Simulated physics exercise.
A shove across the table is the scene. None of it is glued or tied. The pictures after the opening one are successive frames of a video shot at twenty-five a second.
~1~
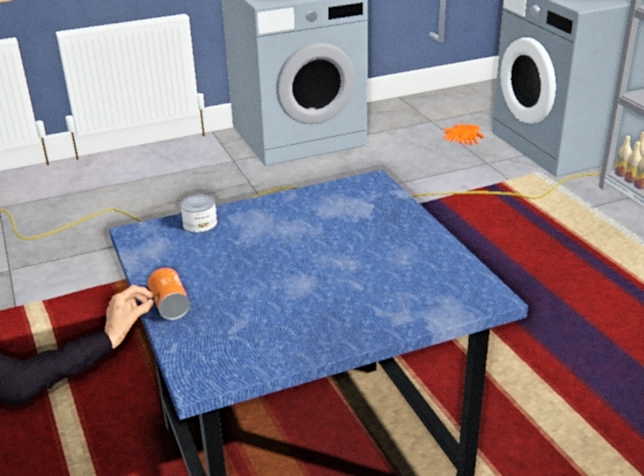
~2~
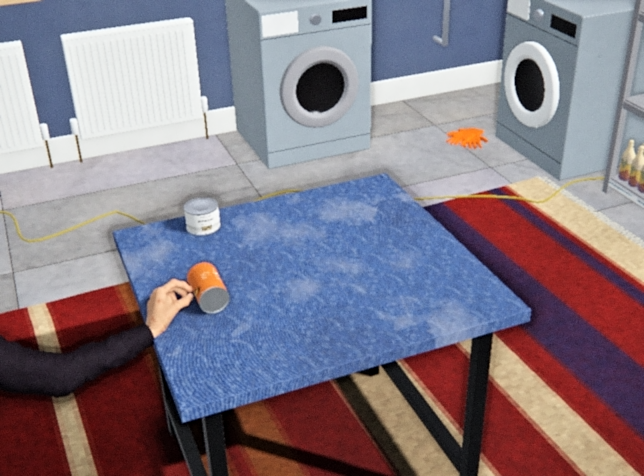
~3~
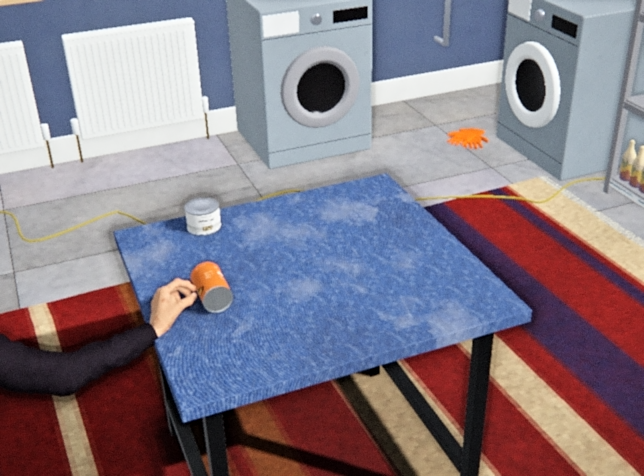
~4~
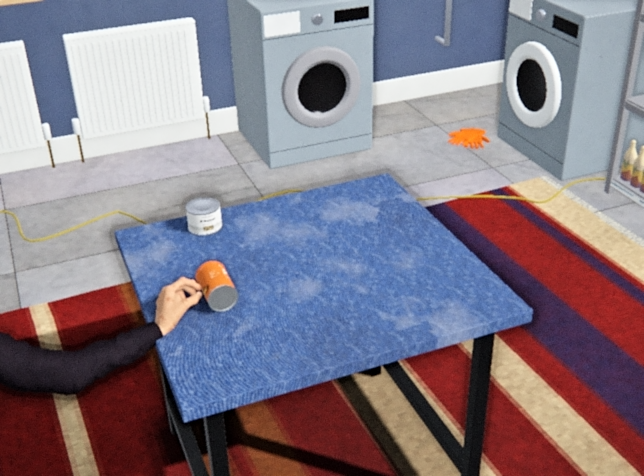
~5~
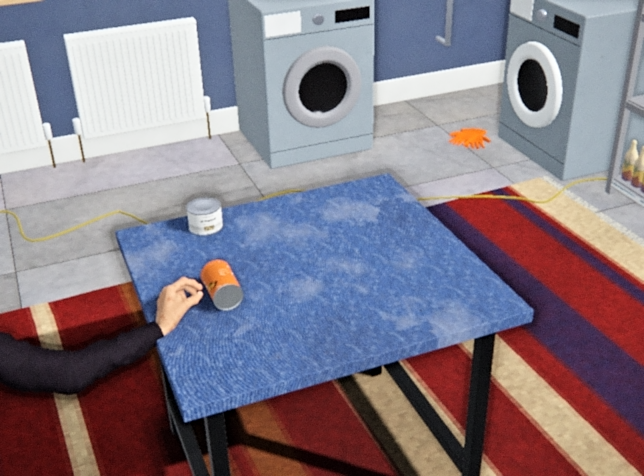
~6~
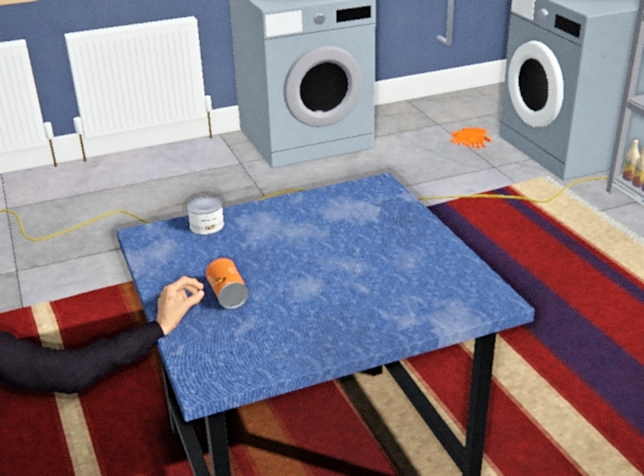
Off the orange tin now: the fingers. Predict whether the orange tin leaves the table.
Seems to me it never makes it past the edge.
Then, 0.10 s past the last view, orange tin displaced a little near (236, 281).
Then, 0.30 s past the last view, orange tin displaced about its own width near (248, 278).
Finally, moved from the start, orange tin. Final places as the last picture's camera would see them, orange tin near (253, 277).
